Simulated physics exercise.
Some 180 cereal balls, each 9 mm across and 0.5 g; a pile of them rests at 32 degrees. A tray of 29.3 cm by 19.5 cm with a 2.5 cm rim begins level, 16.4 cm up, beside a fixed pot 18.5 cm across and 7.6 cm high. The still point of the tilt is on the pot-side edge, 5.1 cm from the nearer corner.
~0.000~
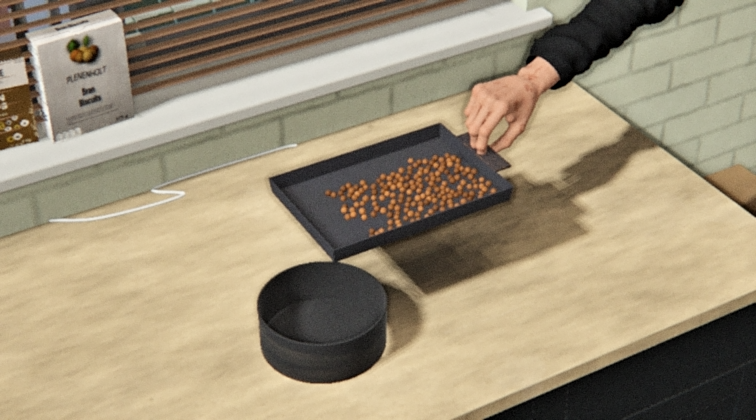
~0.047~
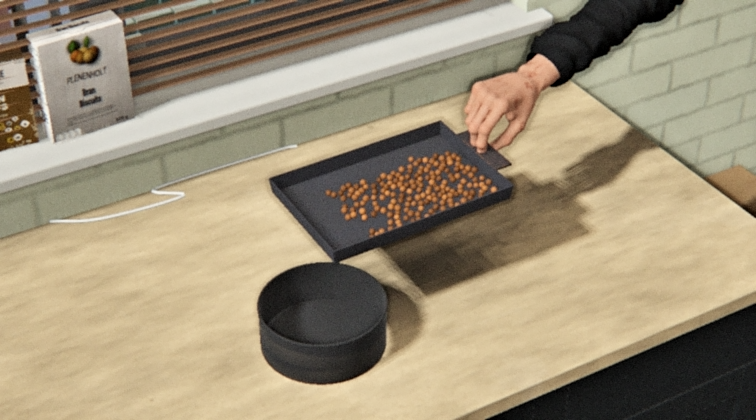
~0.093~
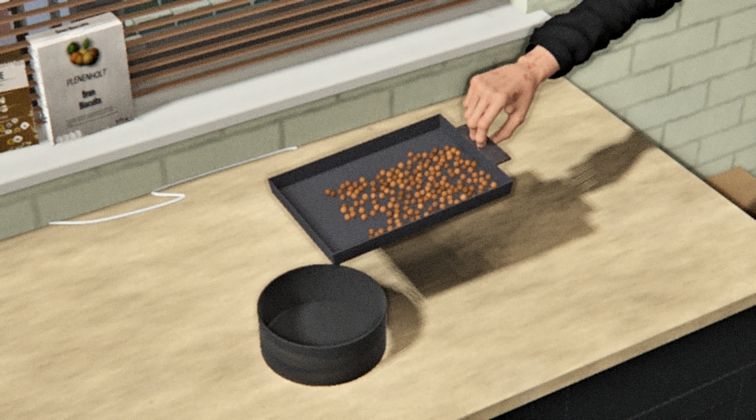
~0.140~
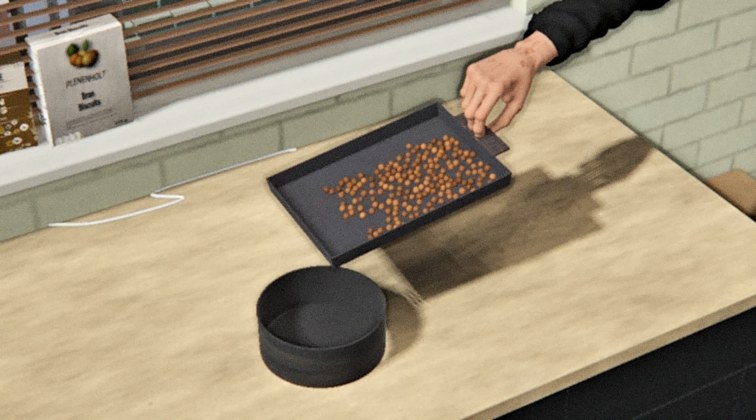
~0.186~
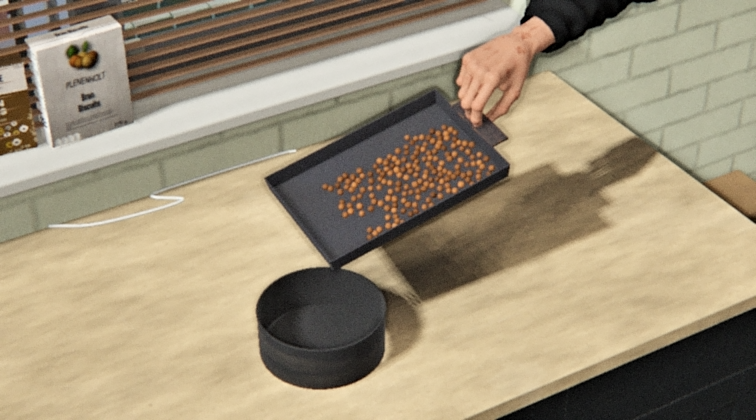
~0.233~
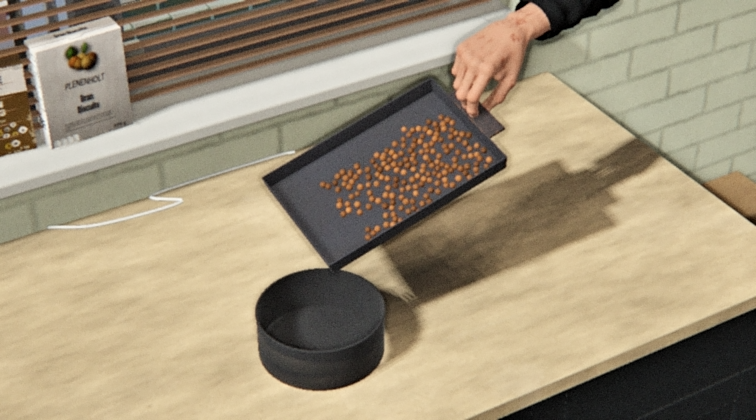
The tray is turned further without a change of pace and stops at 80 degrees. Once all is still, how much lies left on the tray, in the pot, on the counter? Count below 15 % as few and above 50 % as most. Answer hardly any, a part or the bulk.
Tray: A part, pot: The bulk, counter: Hardly any.
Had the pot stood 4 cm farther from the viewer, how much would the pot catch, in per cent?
In that case some 35 per cent.
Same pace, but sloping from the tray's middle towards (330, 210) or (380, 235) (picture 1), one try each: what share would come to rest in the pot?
Some 15 and 45 per cent.
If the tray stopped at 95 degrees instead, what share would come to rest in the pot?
In that case some 85 per cent.
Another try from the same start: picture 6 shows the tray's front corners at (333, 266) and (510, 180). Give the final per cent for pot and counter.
Pot 35, counter 5.
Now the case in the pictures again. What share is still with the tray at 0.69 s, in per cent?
Some 95 per cent of the load.
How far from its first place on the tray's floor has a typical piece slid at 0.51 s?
About 7 cm.
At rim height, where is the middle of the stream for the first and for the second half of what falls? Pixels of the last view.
At about (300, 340), then at (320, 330).
After 0.51 s, tilt 49 degrees; the tray holds 100 %, the pot 0 %.
After 0.69 s, tilt 69 degrees; the tray holds 95 %, the pot 0 %.
After 1.00 s, tilt 80 degrees; the tray holds 50 %, the pot 40 %.
At rest (1.9 s), tray 35 %, pot 60 %, counter 5 %.
